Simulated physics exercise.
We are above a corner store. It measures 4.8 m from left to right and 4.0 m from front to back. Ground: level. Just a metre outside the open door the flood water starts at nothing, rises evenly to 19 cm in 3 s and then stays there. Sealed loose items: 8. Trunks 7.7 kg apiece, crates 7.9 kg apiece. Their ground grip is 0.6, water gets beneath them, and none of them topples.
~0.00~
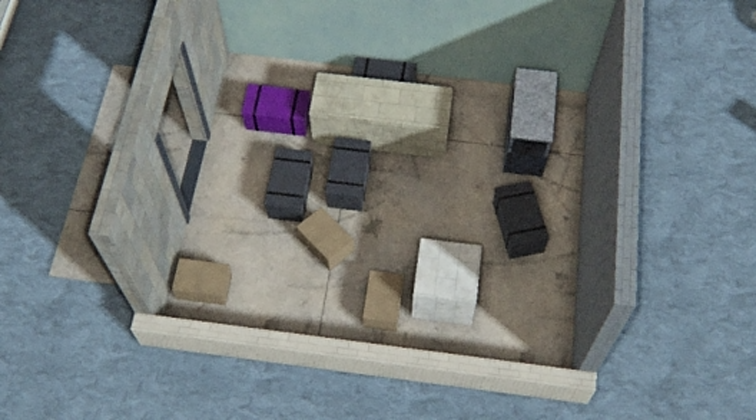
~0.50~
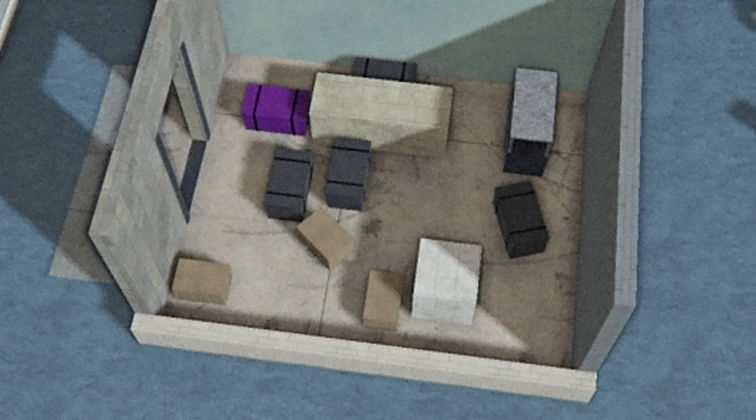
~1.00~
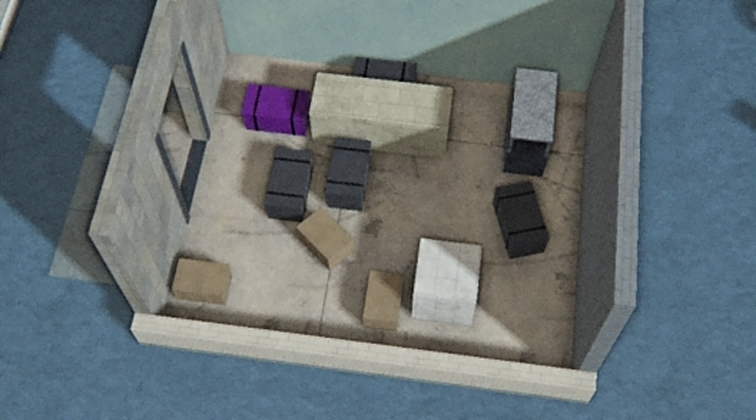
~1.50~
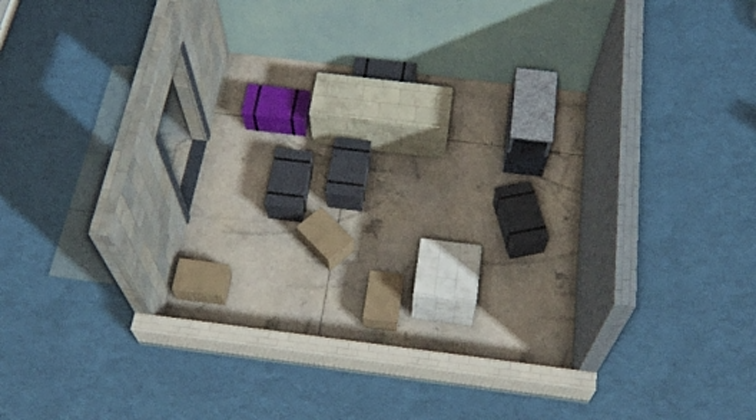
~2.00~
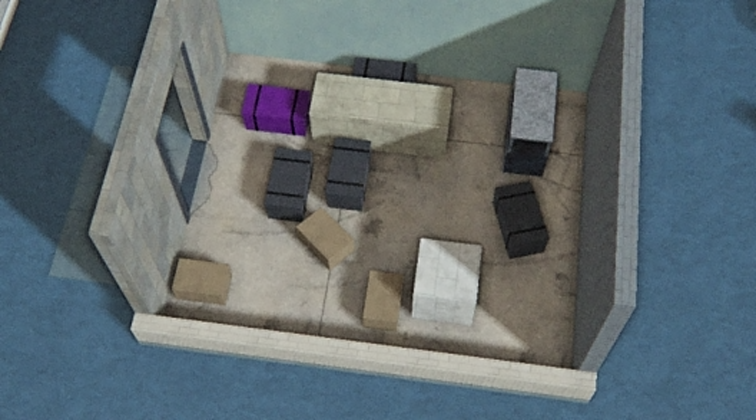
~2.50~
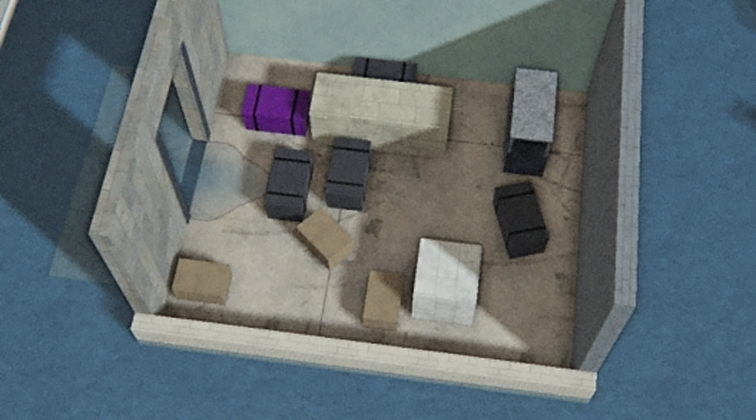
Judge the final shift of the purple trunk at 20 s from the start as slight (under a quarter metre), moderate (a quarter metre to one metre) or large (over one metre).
It will likely make a long trip.
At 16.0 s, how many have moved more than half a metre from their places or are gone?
The answer is 7.
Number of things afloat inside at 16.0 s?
Count: 8.
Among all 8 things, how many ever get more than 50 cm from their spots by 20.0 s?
My count gives 8.
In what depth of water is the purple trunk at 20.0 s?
Depth approx. 13 cm.
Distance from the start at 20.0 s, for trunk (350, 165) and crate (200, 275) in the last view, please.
In turn: 250 cm, 100 cm.
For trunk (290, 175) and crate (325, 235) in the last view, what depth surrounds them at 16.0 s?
Depths: Near 13 cm, then near 11 cm.
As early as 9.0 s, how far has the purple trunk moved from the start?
Roughly 40 centimetres by that point.
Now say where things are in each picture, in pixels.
In the first picture, the purple trunk at (276, 102) rests on the ground; 0.0 m2 under water; 0 of 8 have shifted.
In the second picture, the purple trunk at (276, 102) rests on the ground; 0.0 m2 under water; 0 of 8 have shifted.
In the third picture, the purple trunk at (276, 102), on the bottom; water covers 0.0 m2; 0 of 8 have shifted.
In the fourth picture, the purple trunk at (276, 102) rests on the ground; 0.0 m2 under water; 0 of 8 have shifted.
In the fifth picture, the purple trunk at (276, 102) rests on the ground; 0.1 m2 under water; 0 of 8 have shifted.
In the sixth picture, the purple trunk at (276, 102), on the bottom; water covers 0.7 m2; 0 of 8 have shifted.
After 4.0 s the purple trunk is near (276, 95), 0.1 m from its start, aground; 1 afloat.
After 9.0 s the purple trunk is near (254, 84), 0.4 m from its start, afloat; 7 afloat.
After 16.0 s the purple trunk is near (270, 120), 0.3 m from its start, afloat; 8 afloat.
After 20.0 s the purple trunk is near (410, 211), 2.3 m from its start, afloat; 8 afloat.
